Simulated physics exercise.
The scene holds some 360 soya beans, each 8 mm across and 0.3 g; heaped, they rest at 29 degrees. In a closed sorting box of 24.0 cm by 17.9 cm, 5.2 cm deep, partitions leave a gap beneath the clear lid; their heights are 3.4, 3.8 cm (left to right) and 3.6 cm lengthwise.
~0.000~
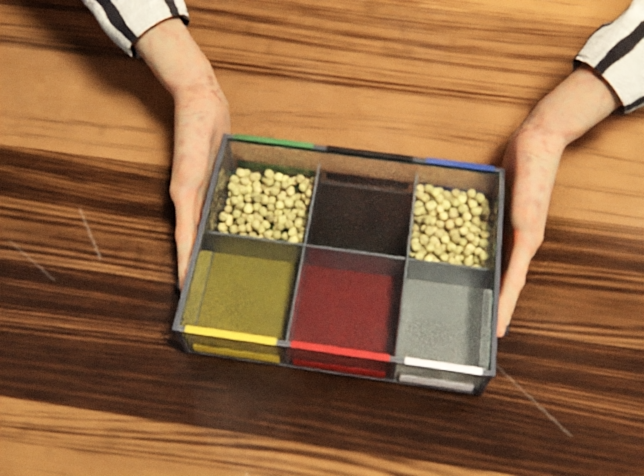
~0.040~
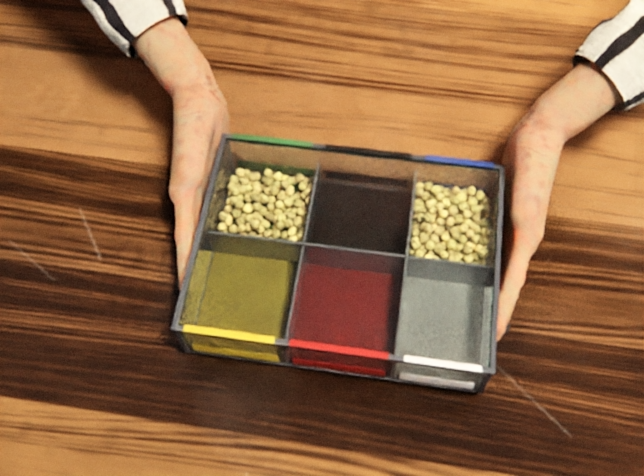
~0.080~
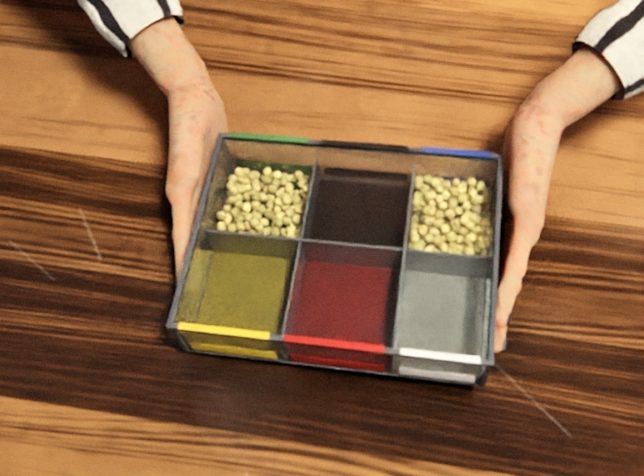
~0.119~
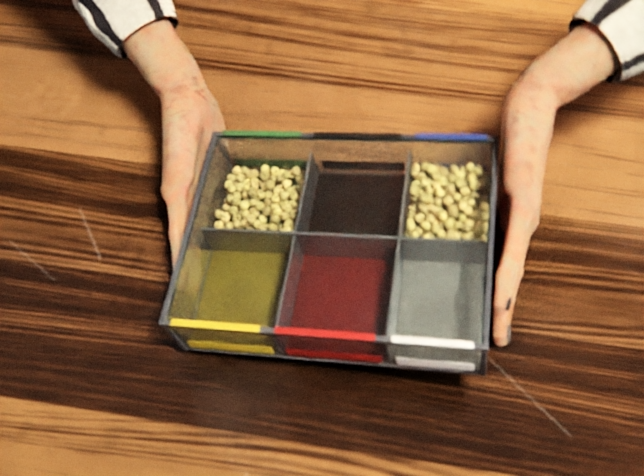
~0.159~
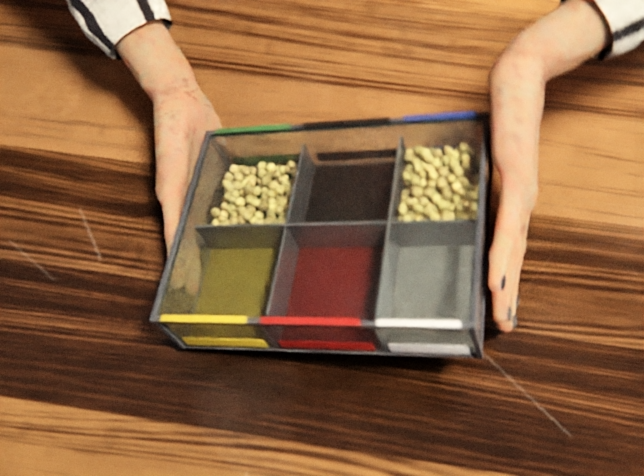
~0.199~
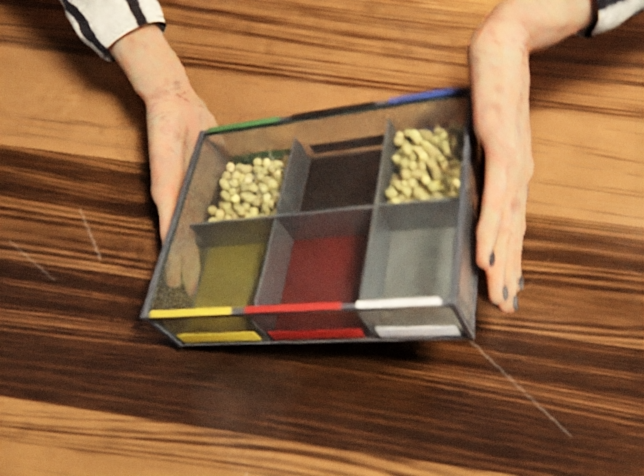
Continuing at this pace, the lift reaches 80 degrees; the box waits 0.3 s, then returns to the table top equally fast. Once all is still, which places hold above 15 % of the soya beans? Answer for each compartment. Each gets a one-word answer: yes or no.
My answers are red compartment no, blue compartment yes, green compartment yes, yellow compartment no, white compartment no, black compartment no.
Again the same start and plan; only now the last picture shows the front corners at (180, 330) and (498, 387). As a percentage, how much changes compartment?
That would be some 20 in a hundred.
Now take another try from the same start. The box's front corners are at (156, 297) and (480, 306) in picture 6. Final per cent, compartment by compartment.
It comes out as red at 0 percent, blue at 55 percent, green at 45 percent, yellow at 0 percent, white at 0 percent and black at 5 percent.
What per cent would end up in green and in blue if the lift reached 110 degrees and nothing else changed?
The green compartment would get 50 per cent and the blue one 45 per cent.
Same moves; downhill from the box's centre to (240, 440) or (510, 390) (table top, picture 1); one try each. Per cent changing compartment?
I'd put it at roughly 20 per cent for the first tilt and roughly 20 per cent for the second.
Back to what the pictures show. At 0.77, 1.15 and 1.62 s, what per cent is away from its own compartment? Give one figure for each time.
Estimates: 10 / 10 / 10.
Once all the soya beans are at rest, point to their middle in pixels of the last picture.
Approximately (319, 212) in the last view.
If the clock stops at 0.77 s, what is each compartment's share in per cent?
Red 0, blue 50, green 45, yellow 0, white 0, black 5.
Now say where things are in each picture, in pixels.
In the first frame, box tilt 0 degrees, front corners at (179, 327) and (490, 372); blue 60 %, green 40 %.
In the second frame, box tilt 1 degrees, front corners at (178, 326) and (489, 369).
In the third frame, box tilt 5 degrees, front corners at (173, 324) and (488, 360), lowest corner left back.
In the fourth frame, box tilt 10 degrees, front corners at (166, 321) and (483, 345), lowest corner left back.
In the fifth frame, box tilt 17 degrees, front corners at (157, 317) and (470, 324), lowest corner left back.
In the sixth frame, box tilt 24 degrees, front corners at (148, 314) and (451, 300), lowest corner left back; blue 60 %, green 40 %. The box's pace is about 170 degrees a second.
After 0.77 s, tilt 80 degrees; blue 50 %, green 45 %, black 5 %.
After 1.15 s, tilt 45 degrees; blue 50 %, green 45 %, black 5 %.
After 1.62 s, tilt 0 degrees; blue 45 %, green 45 %, black 5 %.
By 2.2 s all is still; red 0 %, blue 45 %, green 45 %, yellow 0 %, white 0 %, black 5 %.
